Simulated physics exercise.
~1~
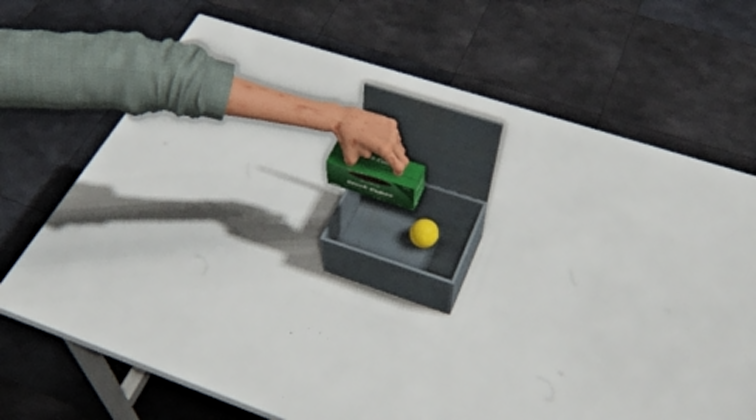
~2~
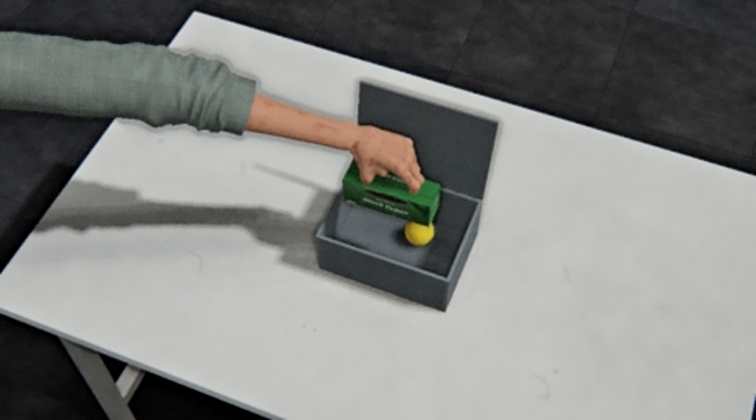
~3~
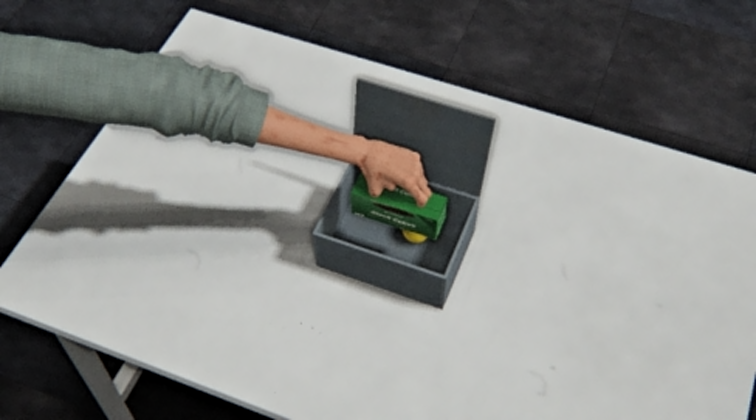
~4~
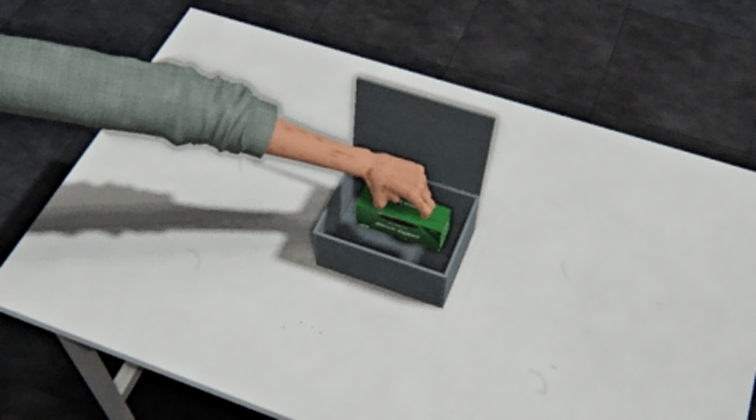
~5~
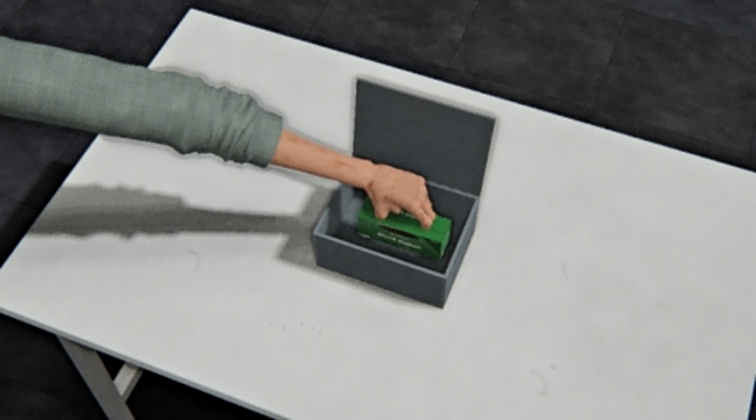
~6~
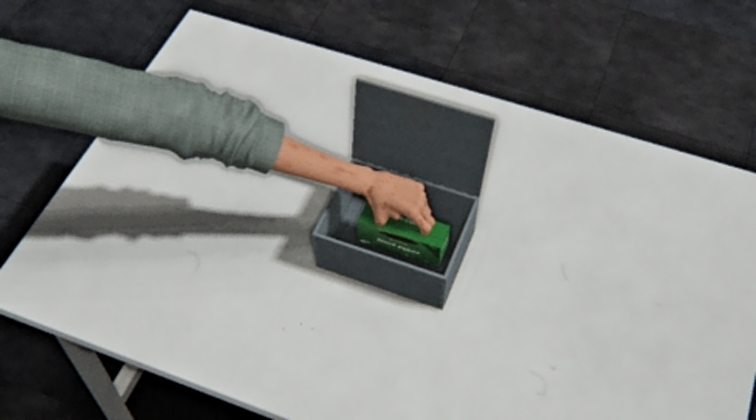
A hand in a grey-green sleeve holds a green carton above an open grey storage box with a yellow lemon inside. It moves the carton slightly right and lowers it into the box, covering the lemon from view. The hand keeps its grip on the carton inside the box.
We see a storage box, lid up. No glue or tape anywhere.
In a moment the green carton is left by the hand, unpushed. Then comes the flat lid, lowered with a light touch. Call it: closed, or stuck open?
Closed.
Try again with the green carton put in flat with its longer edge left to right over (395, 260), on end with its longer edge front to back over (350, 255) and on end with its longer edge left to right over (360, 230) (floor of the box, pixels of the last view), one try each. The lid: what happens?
So: First go, the lid gets all the way down; second go, it can't get down; third go, it can't get down.
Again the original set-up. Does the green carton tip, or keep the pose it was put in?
By the end it has kept its angle.
Then, 0.90 s later than the last frame, lid starting down; green carton moved a little near (403, 250).
Then, 1.50 s later than the last frame, lid 65° above the rim; green carton moved a little near (403, 250).
Then, 1.80 s later than the last frame, lid 40° above the rim; green carton moved a little near (403, 250).
Then, 2.10 s later than the last frame, lid 8° above the rim; green carton moved a little near (403, 250).
When it is over, lid shut; moved from the start, green carton; yellow lemon as before. End places, in pixels of the last picture, green carton near (403, 250).
